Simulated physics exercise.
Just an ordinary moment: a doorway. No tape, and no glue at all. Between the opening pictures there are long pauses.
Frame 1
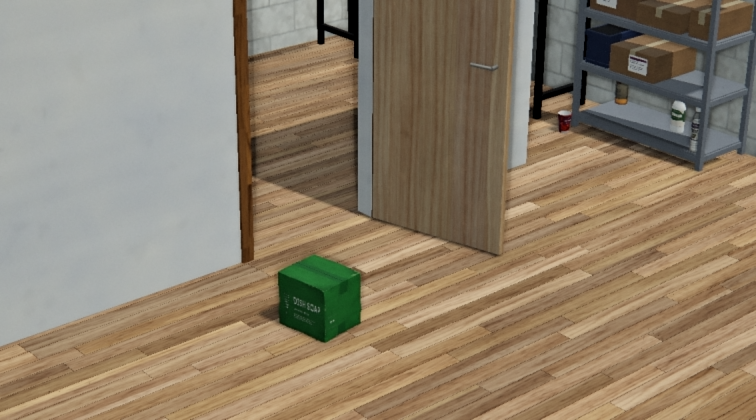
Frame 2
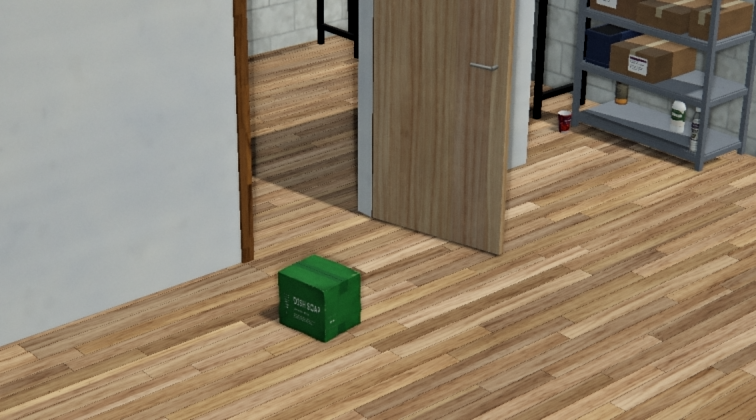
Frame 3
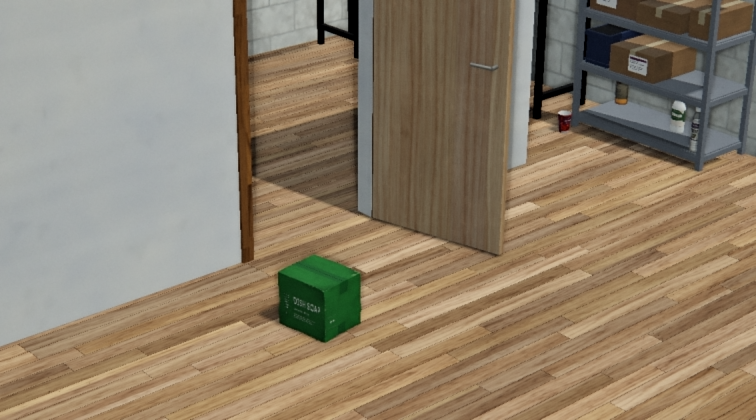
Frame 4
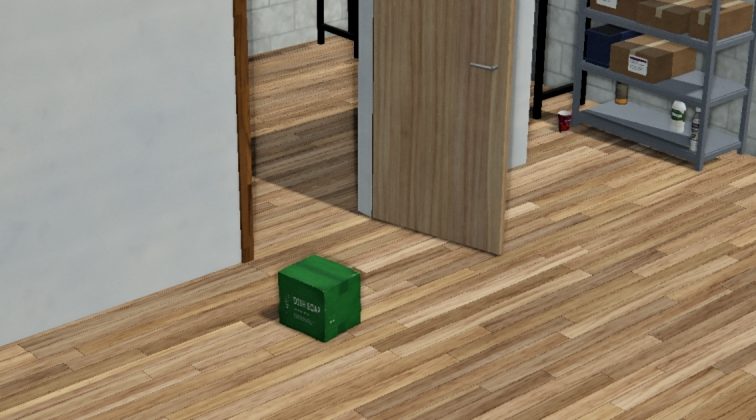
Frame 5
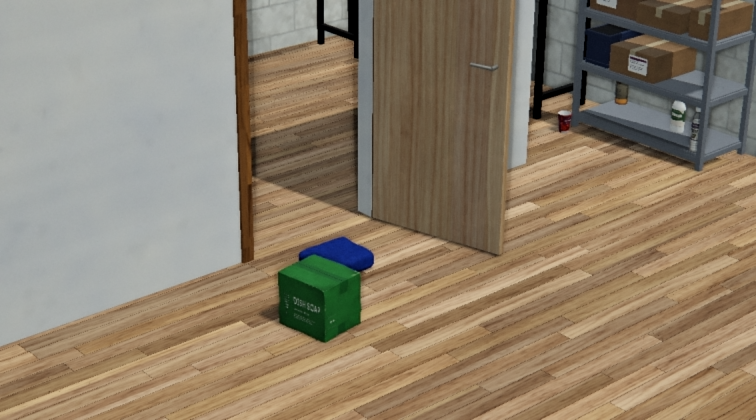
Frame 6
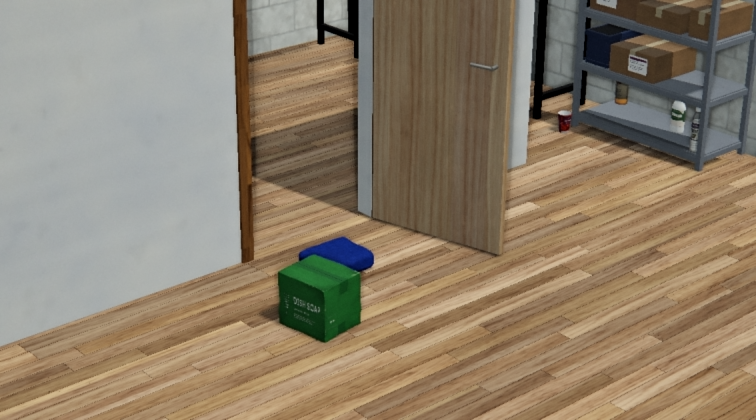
Wooden door standing wide open and still near a green box, with a blue cushion appearing behind the box later.
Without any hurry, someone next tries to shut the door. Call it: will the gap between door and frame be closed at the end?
No, a gap remains.
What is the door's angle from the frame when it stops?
I'd say it stays open by roughly 20 degrees.
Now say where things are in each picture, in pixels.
The first picture shows door wide open and still; green box (320, 298).
The second picture shows door wide open and still; green box (320, 298).
The third picture shows door wide open and still; green box (320, 298).
The fourth picture shows door wide open and still; green box (320, 298).
The fifth picture shows door wide open and still; green box (320, 298).
The sixth picture shows door wide open and still; blue cushion (336, 259); green box (320, 298).
Then, 1.00 s past the last view, open by 69°.
Then, 1.40 s past the last view, open by 42°; blue cushion displaced a little near (316, 258).
Then, 1.70 s past the last view, open by 22°; blue cushion displaced about its own width near (278, 256).
Finally, open by 20°; moved from the start, blue cushion; green box still in place. Final places as the last picture's camera would see them, blue cushion near (276, 256).
